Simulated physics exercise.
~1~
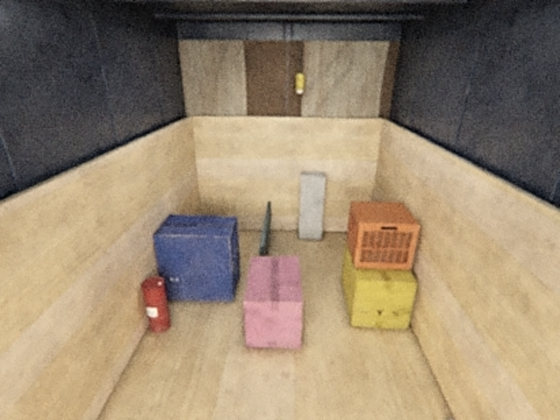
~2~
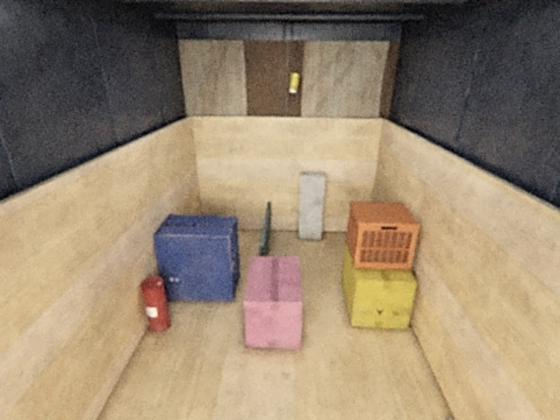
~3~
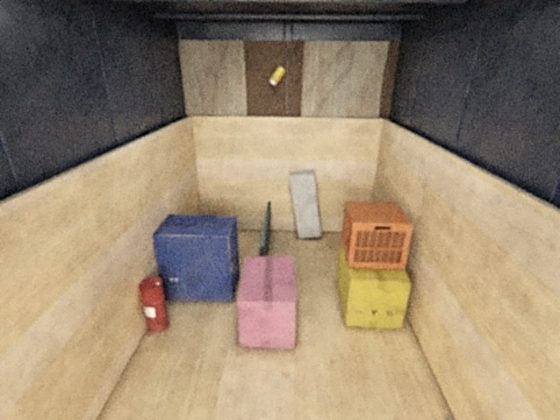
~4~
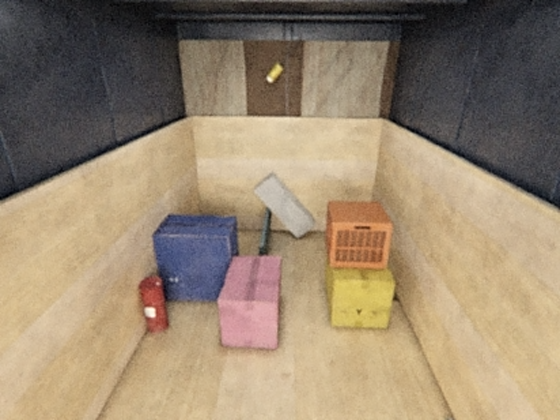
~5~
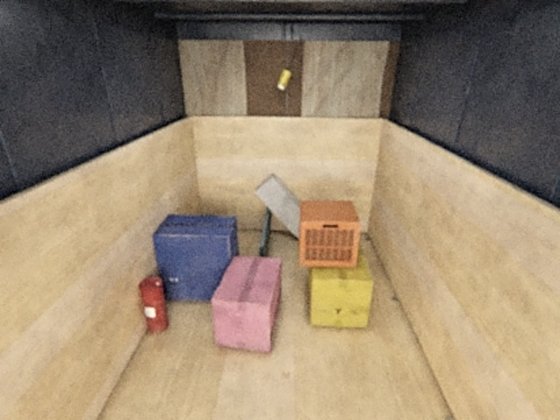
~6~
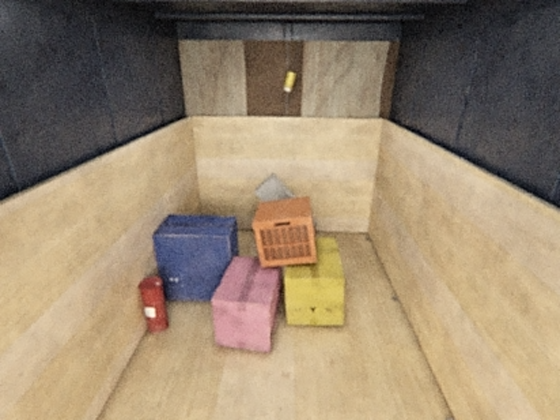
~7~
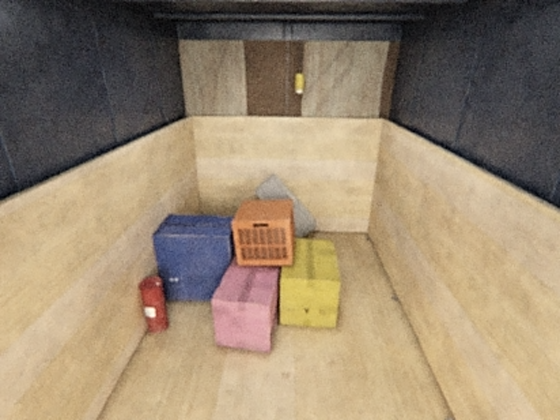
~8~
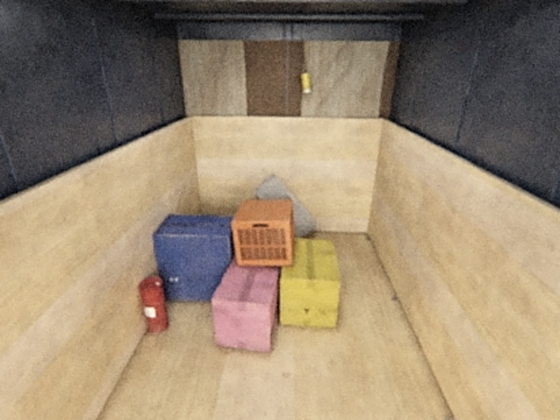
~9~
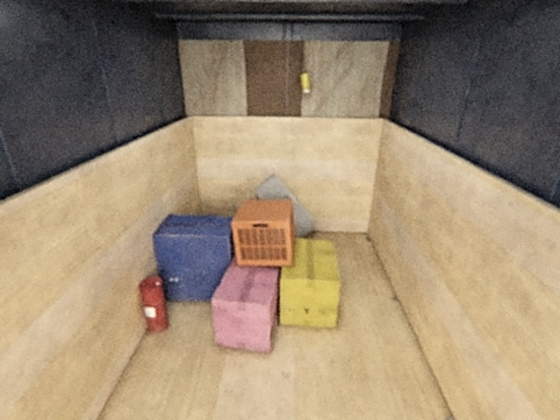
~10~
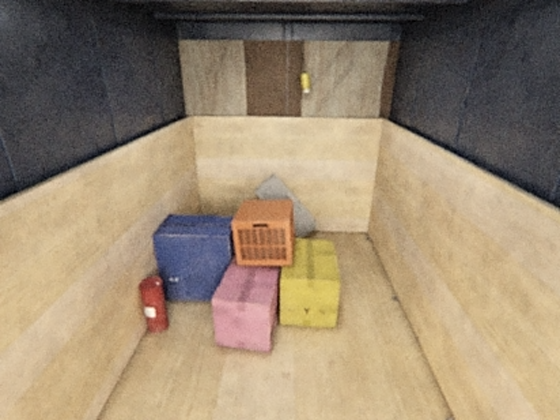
At first, a blue box, a red canister, a pink box, a yellow box with an orange crate on top and an upright pale panel stand in a wood-lined load bay. The small yellow lamp hanging at the back swings left, and the panel starts to lean left. The pink box slides a little left, while the yellow box and crate slide much farther. The crate tilts briefly and shifts left across the yellow box. Finally everything rests, with the crate above the pink and yellow boxes, partly hiding the slanted panel, and the blue box and canister unmoved.
